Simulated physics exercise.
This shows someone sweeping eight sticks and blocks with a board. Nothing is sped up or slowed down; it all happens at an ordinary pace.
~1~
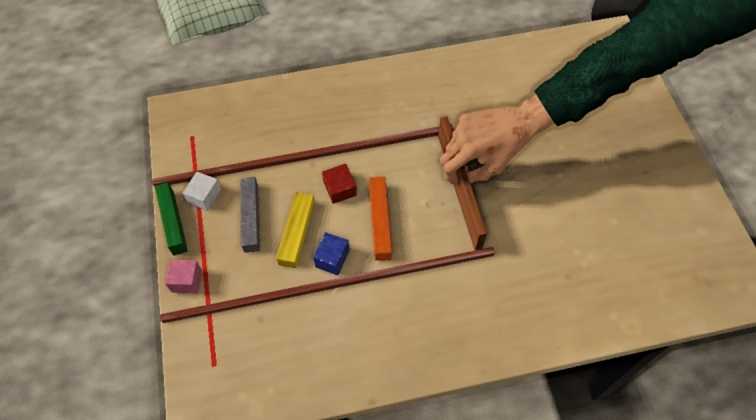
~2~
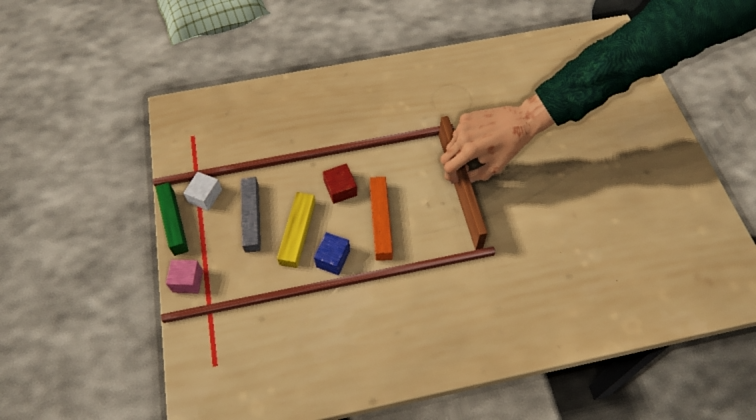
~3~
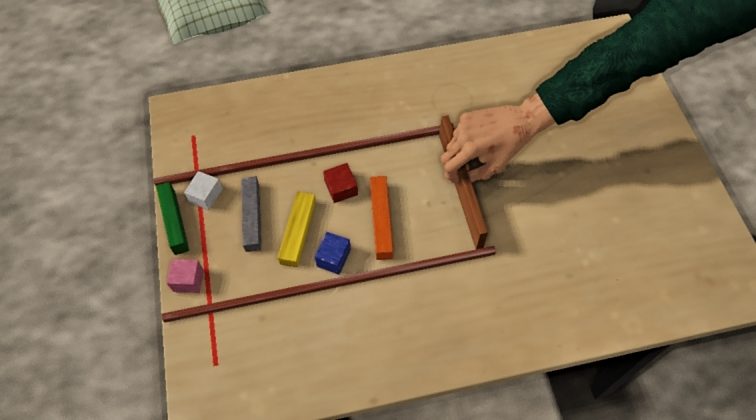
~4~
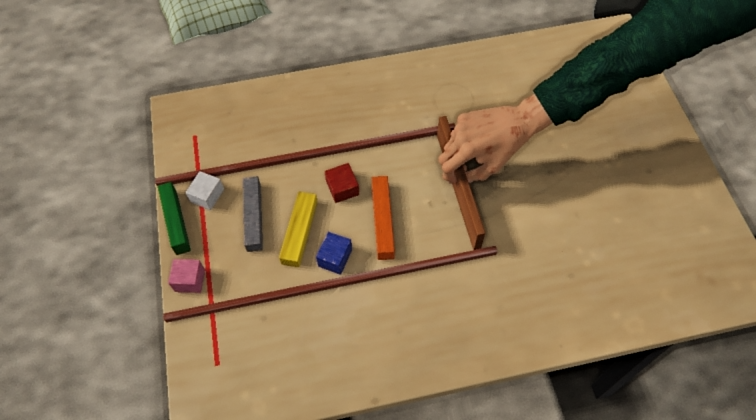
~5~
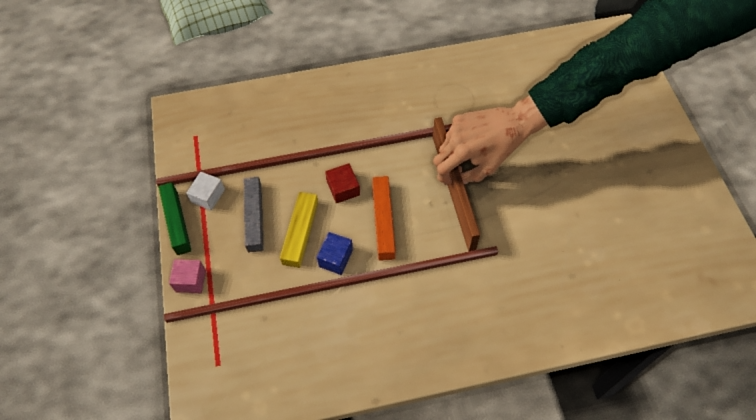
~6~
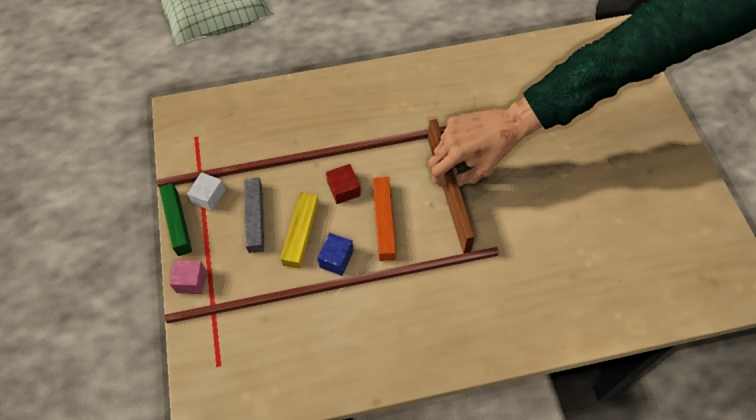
A hand slides a wooden board slightly left toward eight untouched colored sticks and blocks.
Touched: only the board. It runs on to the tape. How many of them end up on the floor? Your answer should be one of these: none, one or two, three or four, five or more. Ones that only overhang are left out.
The count is three or four.
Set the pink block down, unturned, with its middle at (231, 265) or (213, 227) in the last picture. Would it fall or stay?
The pink block would drop away in the first case and drop away in the second.
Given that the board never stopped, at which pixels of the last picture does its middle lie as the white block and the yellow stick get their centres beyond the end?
The middle is at (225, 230) when it's the white block, and at (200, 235) when it's the yellow stick.
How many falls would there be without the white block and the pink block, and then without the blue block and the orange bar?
Result, first then second: 2, 3.
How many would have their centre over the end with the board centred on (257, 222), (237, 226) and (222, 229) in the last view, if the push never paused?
First 0, next 1, last 3.
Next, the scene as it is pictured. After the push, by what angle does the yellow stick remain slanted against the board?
About 25° out of line.
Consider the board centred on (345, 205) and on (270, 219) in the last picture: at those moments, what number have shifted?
At the first spot 3, then 6.
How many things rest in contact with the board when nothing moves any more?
The count comes out at 2.
Soon after, none off yet; green stick at rest near (175, 219); pink block at rest near (189, 277); white block at rest near (207, 192).
After that, none off yet; green stick displaced a little near (154, 224); pink block displaced about its own width near (168, 279); white block displaced about its own width near (171, 198).
In the end, the number that fall off is three or four; gone, grey bar, white block, pink block and green stick.
